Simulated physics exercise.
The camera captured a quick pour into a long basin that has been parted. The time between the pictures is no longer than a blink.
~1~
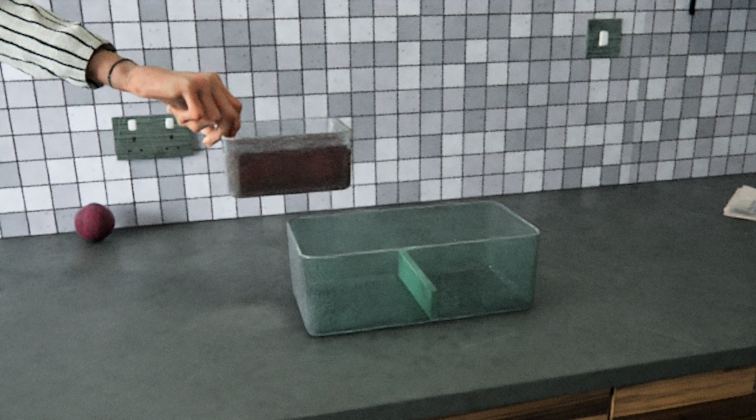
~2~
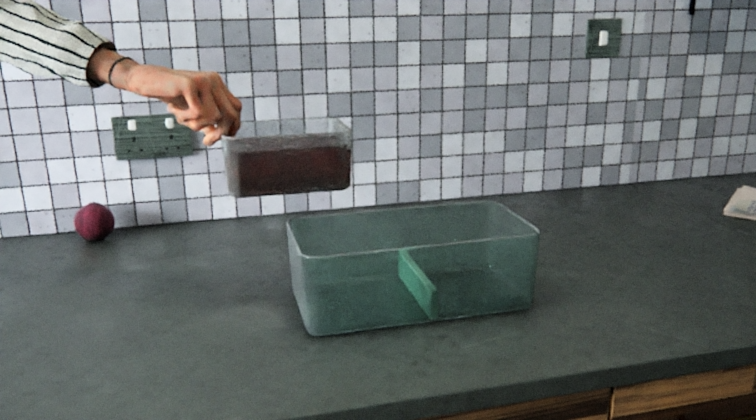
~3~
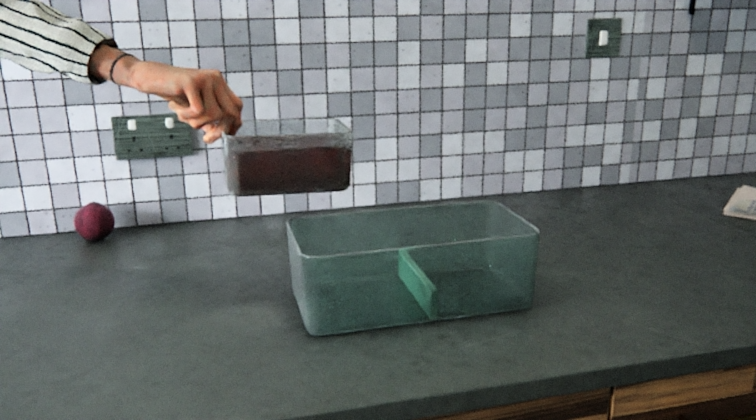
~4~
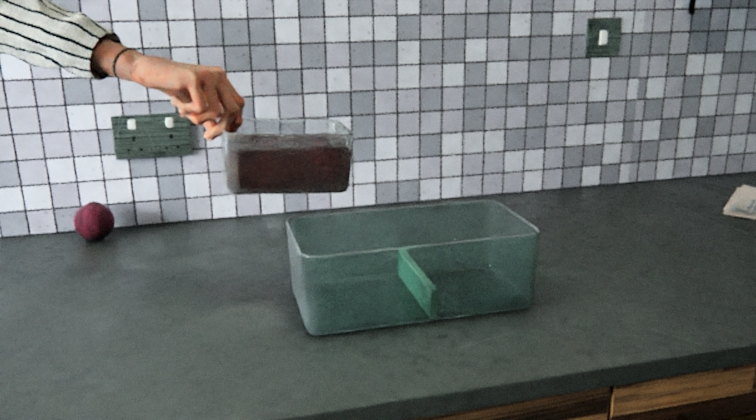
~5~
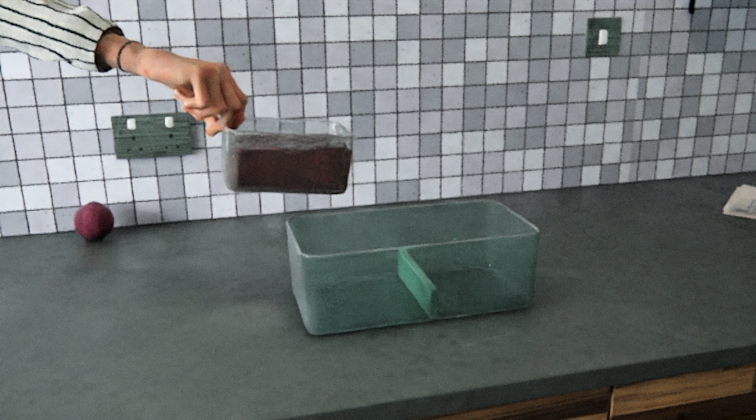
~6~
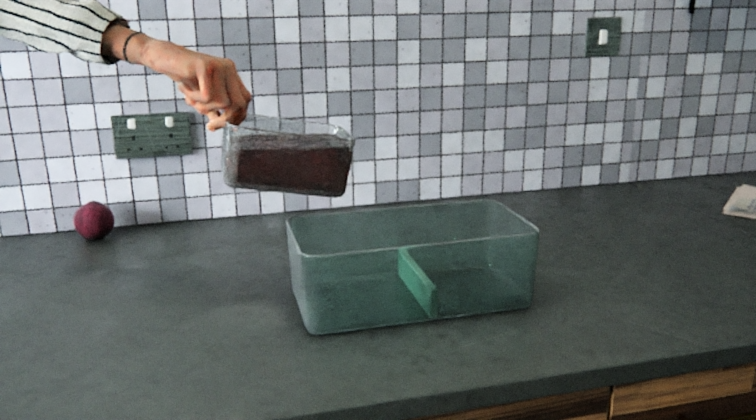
The footage shows a hand in a striped sleeve holding a clear container of dark brown contents above a greenish, divided clear basin on a grey counter, first keeping it level, then gradually tilting it slightly down to the right.
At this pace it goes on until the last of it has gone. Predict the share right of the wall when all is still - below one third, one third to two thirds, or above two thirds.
Smaller than a third.
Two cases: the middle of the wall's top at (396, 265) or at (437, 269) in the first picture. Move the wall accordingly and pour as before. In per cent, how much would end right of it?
In order, 35 and 10 in a hundred.
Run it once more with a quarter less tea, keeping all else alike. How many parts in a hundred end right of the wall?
Close to 5 per cent, more or less.
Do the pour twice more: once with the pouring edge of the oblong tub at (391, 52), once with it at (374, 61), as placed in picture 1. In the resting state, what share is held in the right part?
In order, some 70 and 65 percent.
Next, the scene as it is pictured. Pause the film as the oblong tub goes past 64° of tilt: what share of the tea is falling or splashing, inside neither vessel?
About 30 per cent.
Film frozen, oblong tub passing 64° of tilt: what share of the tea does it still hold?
Near 55 percent is still in there.
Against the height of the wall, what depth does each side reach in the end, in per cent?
About 70 on the left and about 0 on the right.
A moment on, the oblong tub is tipped part way and 54 per cent is still to pour, 15 is left of the wall and 0 right of it.
Next, the oblong tub is tipped on its side and 12 per cent is still to pour, 81 is left of the wall and 1 right of it.
Then the oblong tub is tipped right over and 1 per cent is still to pour, 93 is left of the wall and 4 right of it.
Later the oblong tub is tipped right over and 0 per cent is still to pour, 94 is left of the wall and 5 right of it.
In the end 94 per cent lies left of the wall, 5 right of it and 1 outside.
